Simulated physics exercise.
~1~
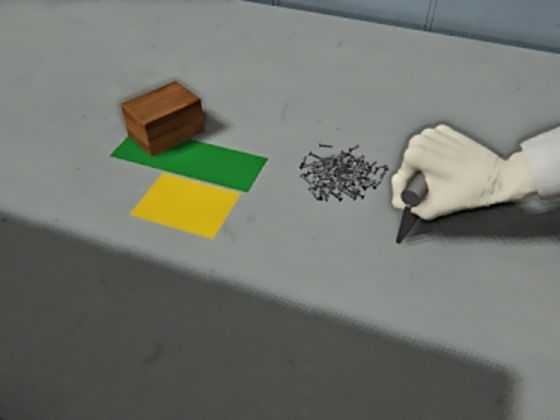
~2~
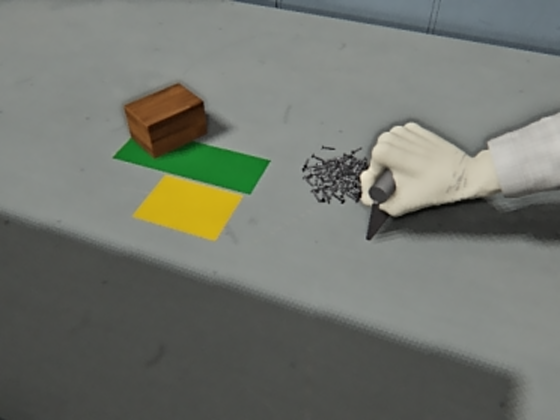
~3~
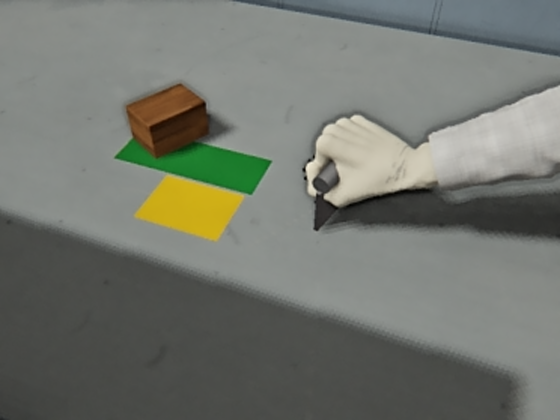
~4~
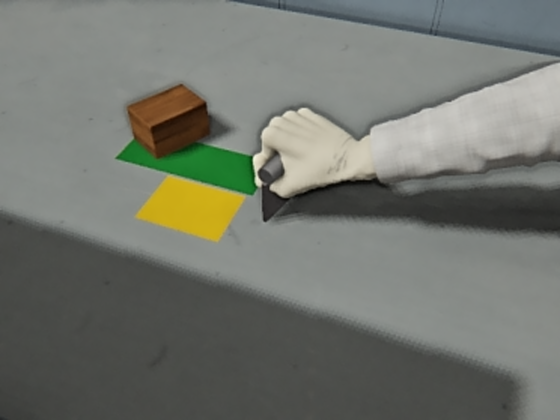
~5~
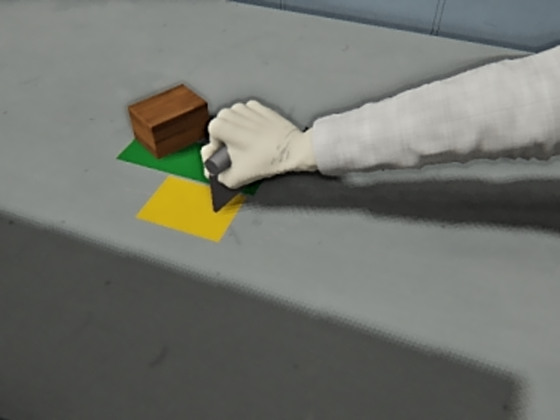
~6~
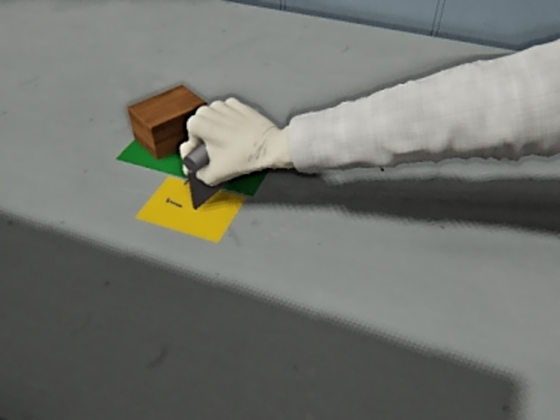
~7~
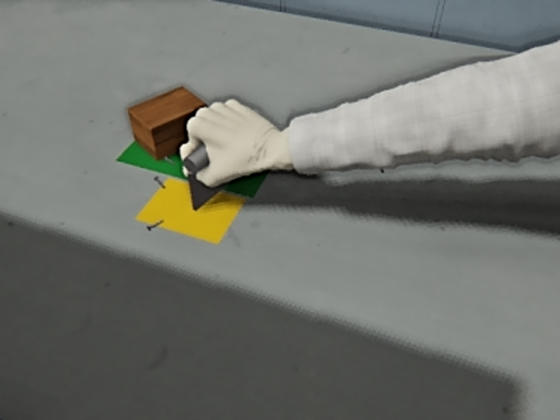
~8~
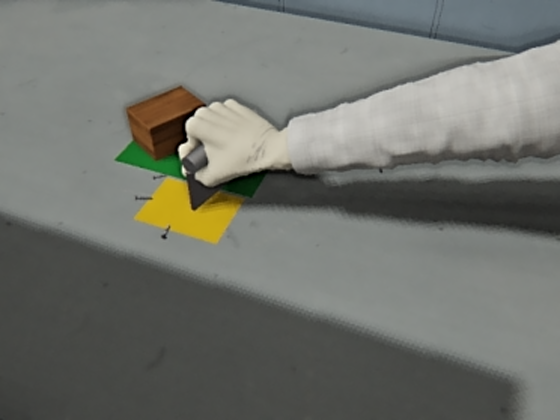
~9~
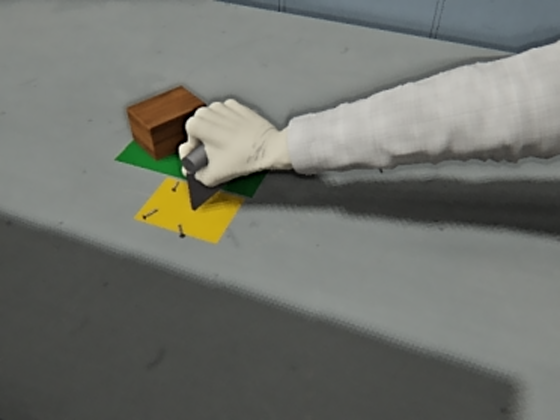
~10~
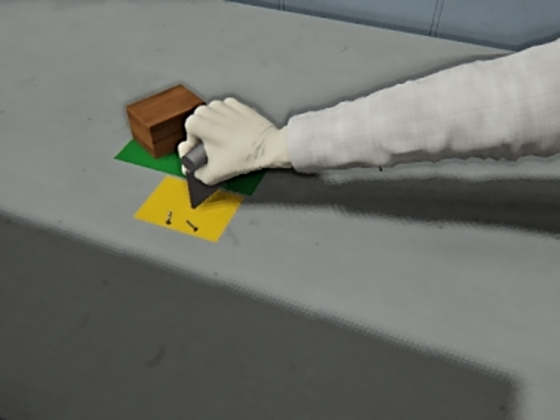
The video shows a gloved hand sweeping a pile of small dark screws leftward across a grey surface with a scraper, toward green and yellow mats and a wooden block. The hand stops beside the block, a few screws shift about nearby, and two remain visible on the yellow mat.
